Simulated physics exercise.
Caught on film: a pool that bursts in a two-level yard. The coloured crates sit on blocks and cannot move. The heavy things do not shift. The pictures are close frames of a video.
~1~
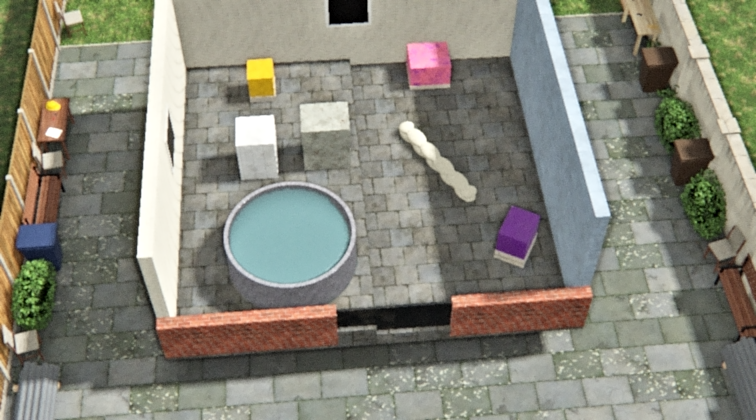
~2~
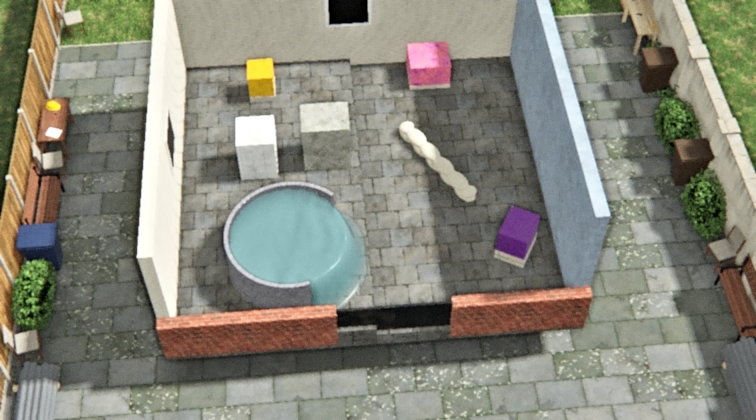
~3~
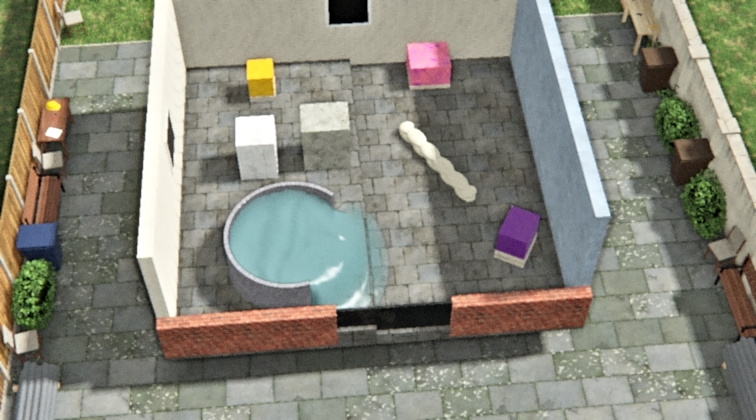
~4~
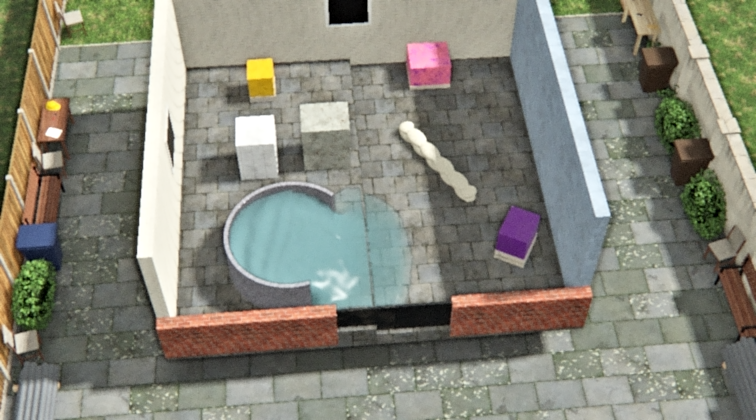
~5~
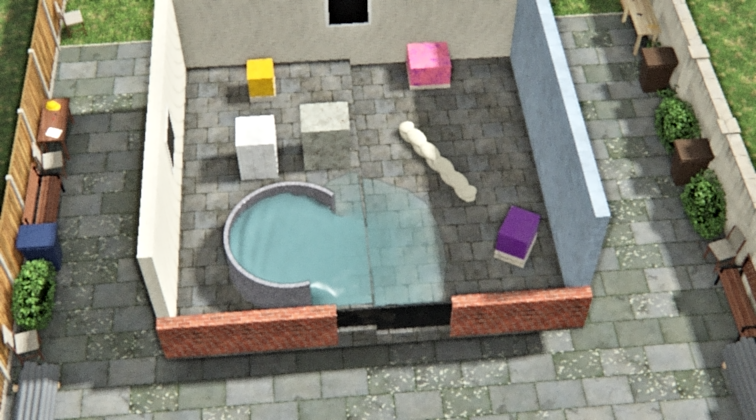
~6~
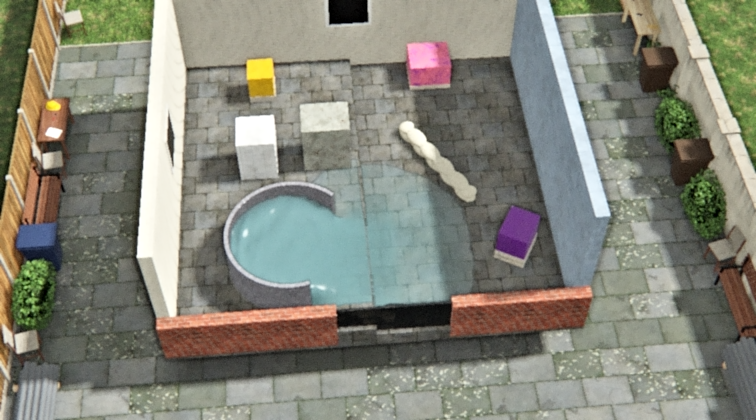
The footage shows a round pool of still water in a walled paved yard with coloured blocks, then its right side opens and water pours out, spreading rightward across the paving toward the purple block.
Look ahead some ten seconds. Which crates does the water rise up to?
The yellow crate stays dry; the purple crate gets wet; the pink crate gets wet.
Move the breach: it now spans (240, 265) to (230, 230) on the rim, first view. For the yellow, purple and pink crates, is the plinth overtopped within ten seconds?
My reading: The yellow crate ends up wet, the purple crate escapes it, the pink crate is topped.
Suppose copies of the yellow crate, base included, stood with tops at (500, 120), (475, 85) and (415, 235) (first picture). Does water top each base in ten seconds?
One after the other: Gets wet, gets wet, gets wet.
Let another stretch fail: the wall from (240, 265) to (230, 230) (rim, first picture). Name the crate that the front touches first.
That is the crate marked yellow.
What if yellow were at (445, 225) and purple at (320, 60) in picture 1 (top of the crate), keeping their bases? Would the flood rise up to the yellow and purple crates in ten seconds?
In short: Yellow is soaked; purple escapes it.
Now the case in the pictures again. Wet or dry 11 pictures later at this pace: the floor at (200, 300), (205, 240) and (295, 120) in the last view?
In that order: Wet, no water, dry.
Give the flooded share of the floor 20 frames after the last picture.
I make it 60 per cent.
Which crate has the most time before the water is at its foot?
That is the yellow-painted one.
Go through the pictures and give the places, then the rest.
In the first frame, still water in the round pool at (290, 235).
In the second frame, water pours out at (351, 260) and has run to a hidden place.
In the third frame, water pours out at (351, 261) and has run to (362, 206).
In the fourth frame, the front is at (366, 197), out from the gap at (352, 263).
In the fifth frame, water pours out at (352, 263) and has run to (379, 183).
In the sixth frame, the front is at (417, 178), out from the gap at (352, 264).
A moment on, water covers 35 % of the floor; the yellow crate not reached, the purple crate water round its plinth, the pink crate not reached.
Next, water covers 40 % of the floor; the yellow crate not reached, the purple crate water round its plinth, the pink crate not reached.
Then, water covers 60 % of the floor; the yellow crate not reached, the purple crate water round its plinth, the pink crate water round its plinth.
Later, water covers 65 % of the floor; the yellow crate not reached, the purple crate water round its plinth, the pink crate water round its plinth.
In the end, water covers 60 % of the floor; the yellow crate stayed above the water, the purple crate was topped, the pink crate was topped.
